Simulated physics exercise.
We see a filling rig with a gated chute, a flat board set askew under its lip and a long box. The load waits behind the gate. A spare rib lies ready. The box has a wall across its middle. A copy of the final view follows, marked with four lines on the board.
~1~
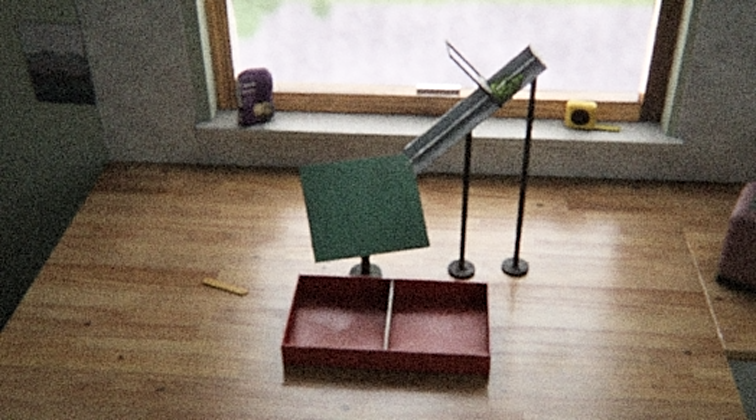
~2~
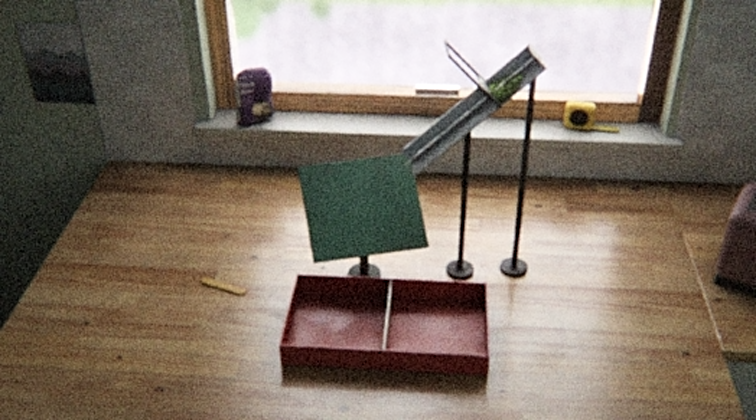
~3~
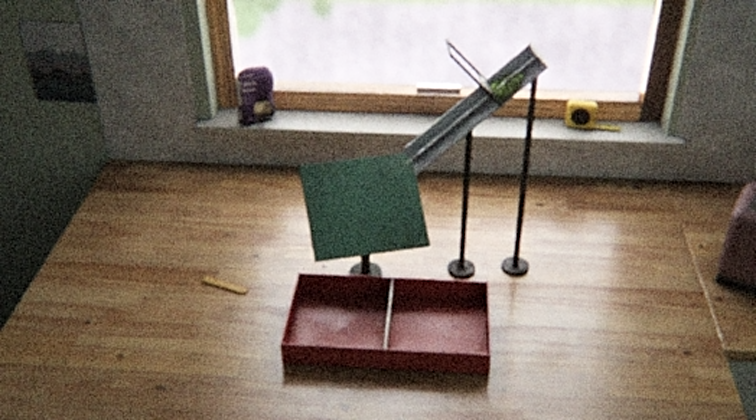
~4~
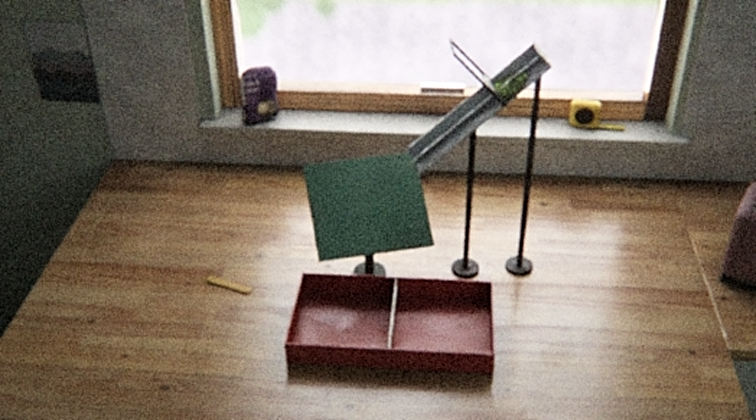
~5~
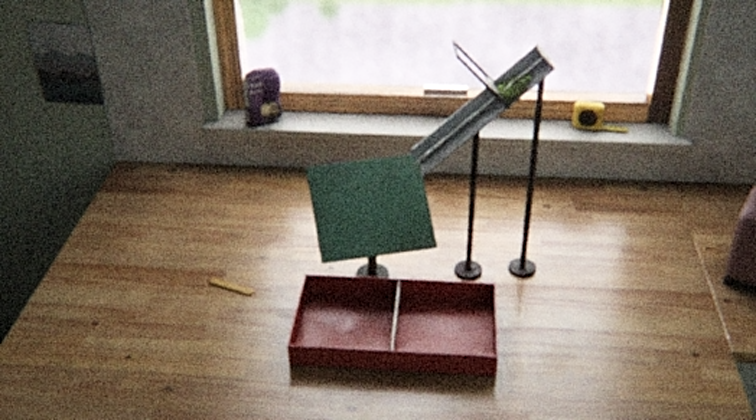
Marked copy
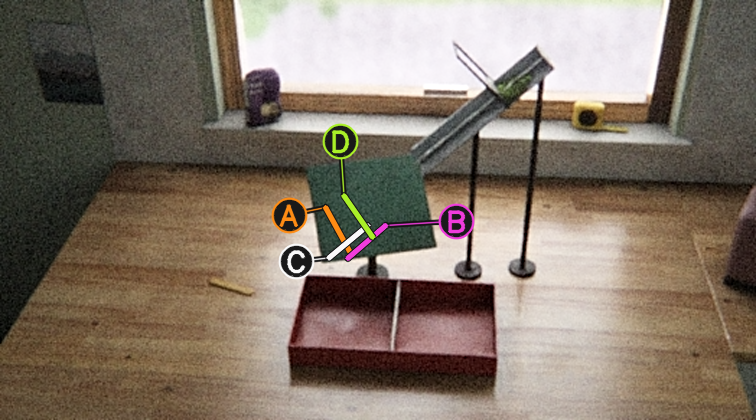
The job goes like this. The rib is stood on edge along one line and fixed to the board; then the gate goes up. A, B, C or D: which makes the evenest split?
Line D.
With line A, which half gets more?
Left.
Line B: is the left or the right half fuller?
More lands on the left.
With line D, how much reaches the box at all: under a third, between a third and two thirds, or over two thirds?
Line D gives over two thirds.
On the marked copy, line A from (325, 207) to (349, 251); line B from (385, 225) to (347, 258); line C from (367, 225) to (328, 257); line D from (344, 195) to (372, 237).
If A is chosen, of what is caught, most in the left half, a small part in the right.
If B is chosen, of what is caught, most in the left half, about a quarter in the right.
If C is chosen, of what is caught, most in the left half, a small part in the right.
If D is chosen, of what is caught, about half in the left half, about half in the right.
